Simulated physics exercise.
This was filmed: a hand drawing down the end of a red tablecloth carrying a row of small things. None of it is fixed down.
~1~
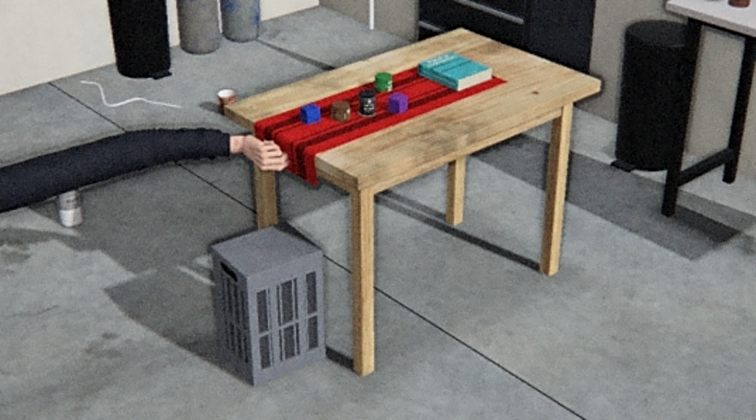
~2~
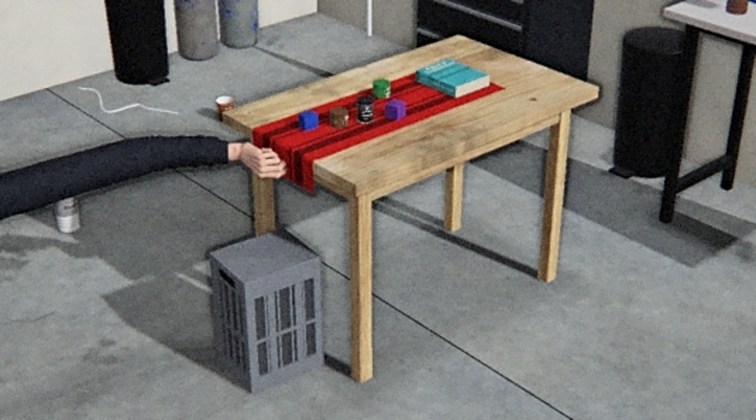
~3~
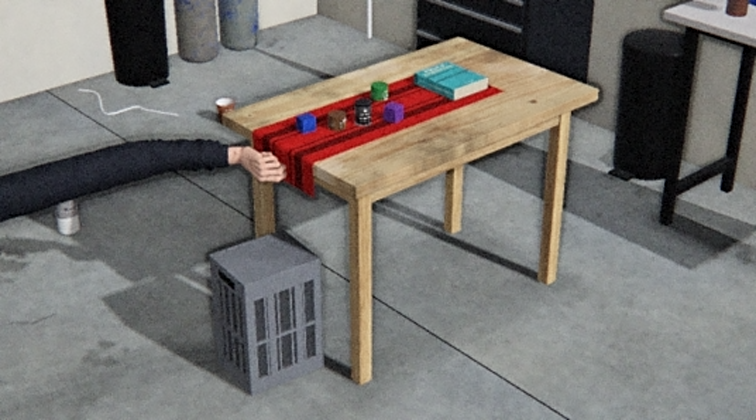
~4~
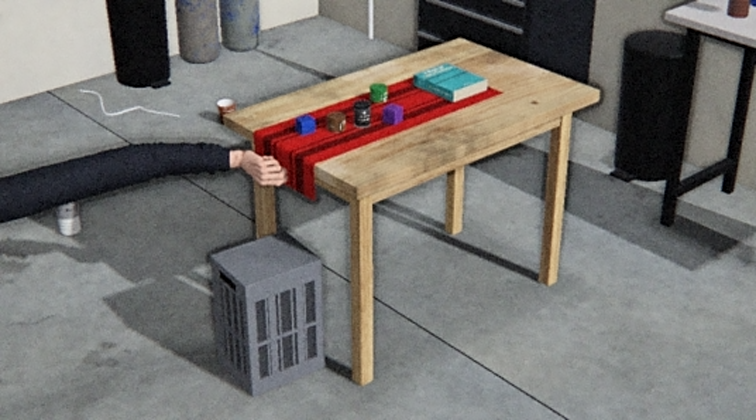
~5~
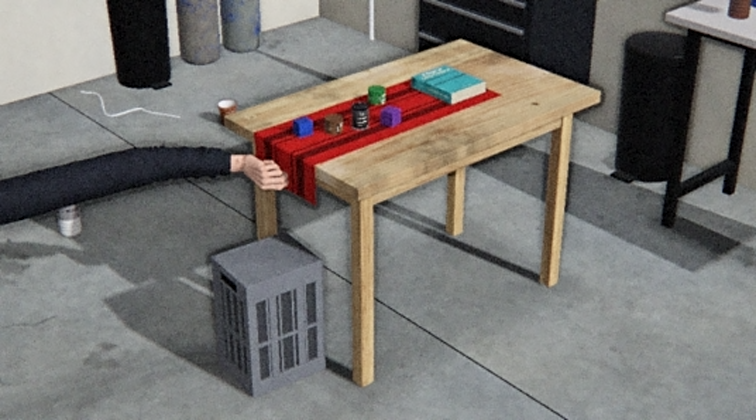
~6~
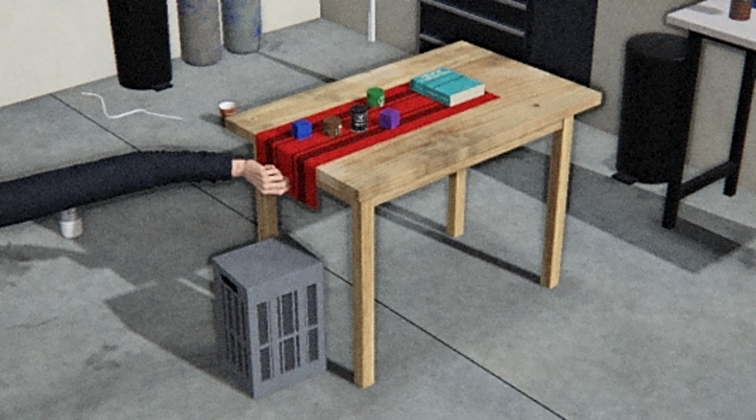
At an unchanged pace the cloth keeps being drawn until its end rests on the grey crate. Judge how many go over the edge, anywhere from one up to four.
Exactly two go over.
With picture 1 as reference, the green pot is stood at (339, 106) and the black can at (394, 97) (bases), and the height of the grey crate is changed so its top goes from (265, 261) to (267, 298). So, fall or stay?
Green pot: Lost; black can: Safe.
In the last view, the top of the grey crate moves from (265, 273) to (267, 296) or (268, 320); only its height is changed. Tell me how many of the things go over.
Counting them gives 3 and 4.
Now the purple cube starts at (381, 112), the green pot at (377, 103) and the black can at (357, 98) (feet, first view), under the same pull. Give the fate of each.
So the purple cube stays aboard, the green pot stays aboard, and the black can stays aboard.
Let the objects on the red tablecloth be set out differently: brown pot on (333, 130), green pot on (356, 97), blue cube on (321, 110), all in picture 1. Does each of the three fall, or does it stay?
Short version: Brown pot drops, green pot stays, blue cube drops.
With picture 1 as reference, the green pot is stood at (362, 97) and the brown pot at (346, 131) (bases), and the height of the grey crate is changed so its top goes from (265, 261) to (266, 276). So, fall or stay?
As for the green pot, it holds its spot; as for the brown pot, it leaves the top.
A little later, hem near (287, 234); blue cube gone.
Next, hem on the crate; blue cube and brown pot gone.
When it is over, hem on the crate; blue cube and brown pot gone. The count of fallen things is two.
